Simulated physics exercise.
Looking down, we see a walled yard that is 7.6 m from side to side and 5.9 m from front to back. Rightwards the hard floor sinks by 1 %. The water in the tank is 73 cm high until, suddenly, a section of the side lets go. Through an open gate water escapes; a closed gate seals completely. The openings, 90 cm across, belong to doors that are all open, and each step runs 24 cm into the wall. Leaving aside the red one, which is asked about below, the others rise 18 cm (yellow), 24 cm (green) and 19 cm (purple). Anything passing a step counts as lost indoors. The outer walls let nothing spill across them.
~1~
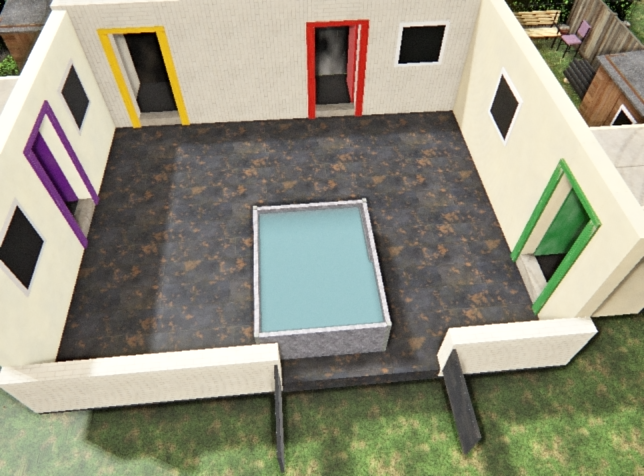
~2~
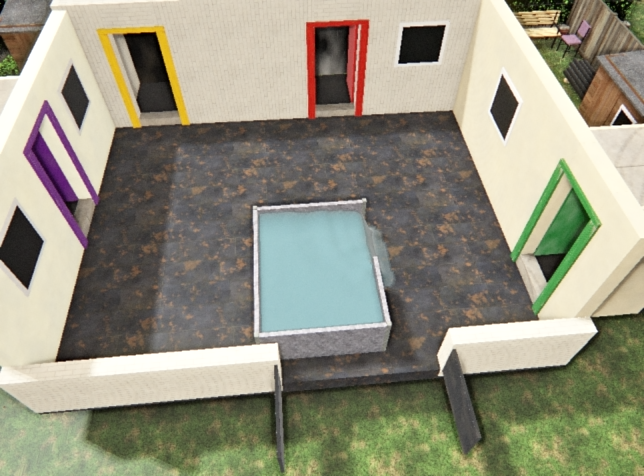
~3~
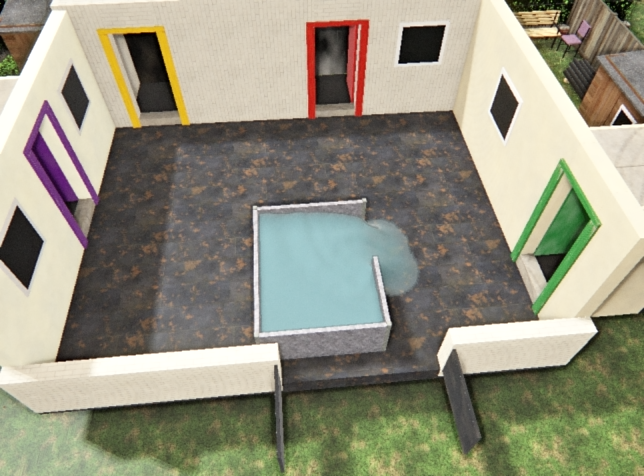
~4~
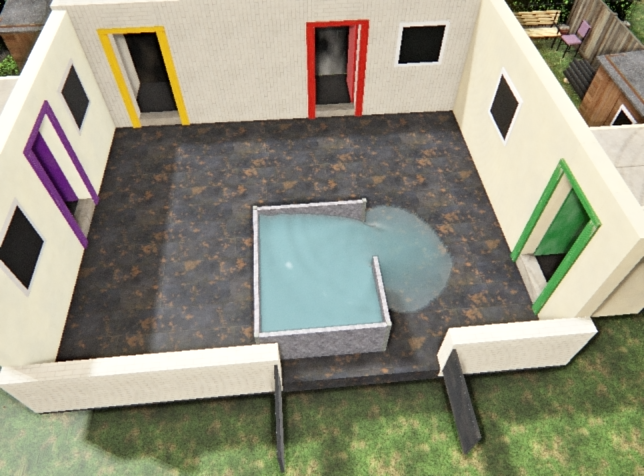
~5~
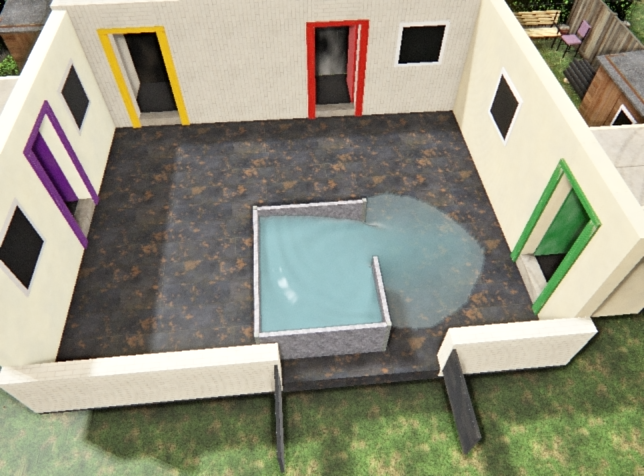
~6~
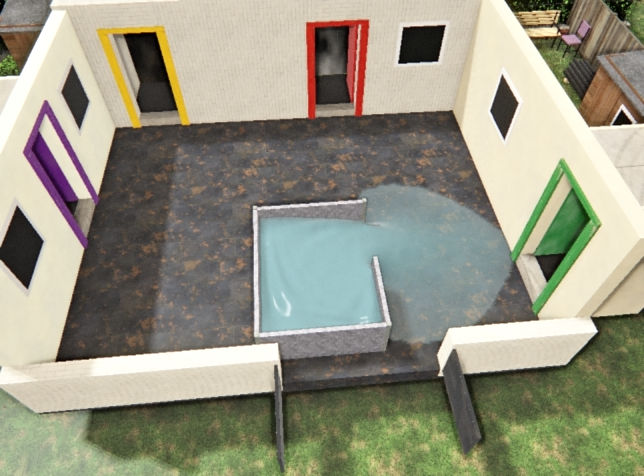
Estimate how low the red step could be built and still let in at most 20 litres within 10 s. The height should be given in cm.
I would say 5.5 cm or so.
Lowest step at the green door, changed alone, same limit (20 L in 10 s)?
For green: Close to 26 cm.
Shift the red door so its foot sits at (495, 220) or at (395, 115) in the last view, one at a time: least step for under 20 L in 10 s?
You'd want roughly 32 cm there first, then roughly 16 cm.
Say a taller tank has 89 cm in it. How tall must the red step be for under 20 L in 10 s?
I'd go with near 7.0 cm then.
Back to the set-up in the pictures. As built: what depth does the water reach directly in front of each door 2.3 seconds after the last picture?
At the yellow door the depth is 0 cm, at green 25 cm, at purple 0 cm and at red 3 cm.
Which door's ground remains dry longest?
The purple door.
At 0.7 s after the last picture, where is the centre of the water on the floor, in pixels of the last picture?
The water is centred around (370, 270) in the last picture's pixels.
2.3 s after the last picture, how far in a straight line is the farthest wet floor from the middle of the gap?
Close to 4.6 metres, I'd say.
Then, 0.7 s after the last picture water covers 25 % of the floor, deepest (42 cm) near (368, 246); it has not reached the red door.
Then, 2.3 s after the last picture water covers 35 % of the floor, deepest (36 cm) near (453, 114); 3 cm at the red door, 0 litres in over its 16 cm step.
Then, 9.3 s after the last picture water covers 95 % of the floor, deepest (14 cm) near (489, 201); 7 cm at the red door, 0 litres in over its 16 cm step.
At the red door as built, the water peaked near 9 cm, 5.3 s after the last picture.
With a step of 5 cm, 25 litres would have come in within the 10 s; with 6 cm, 15 litres. So under 20 litres takes about 5.5 cm.
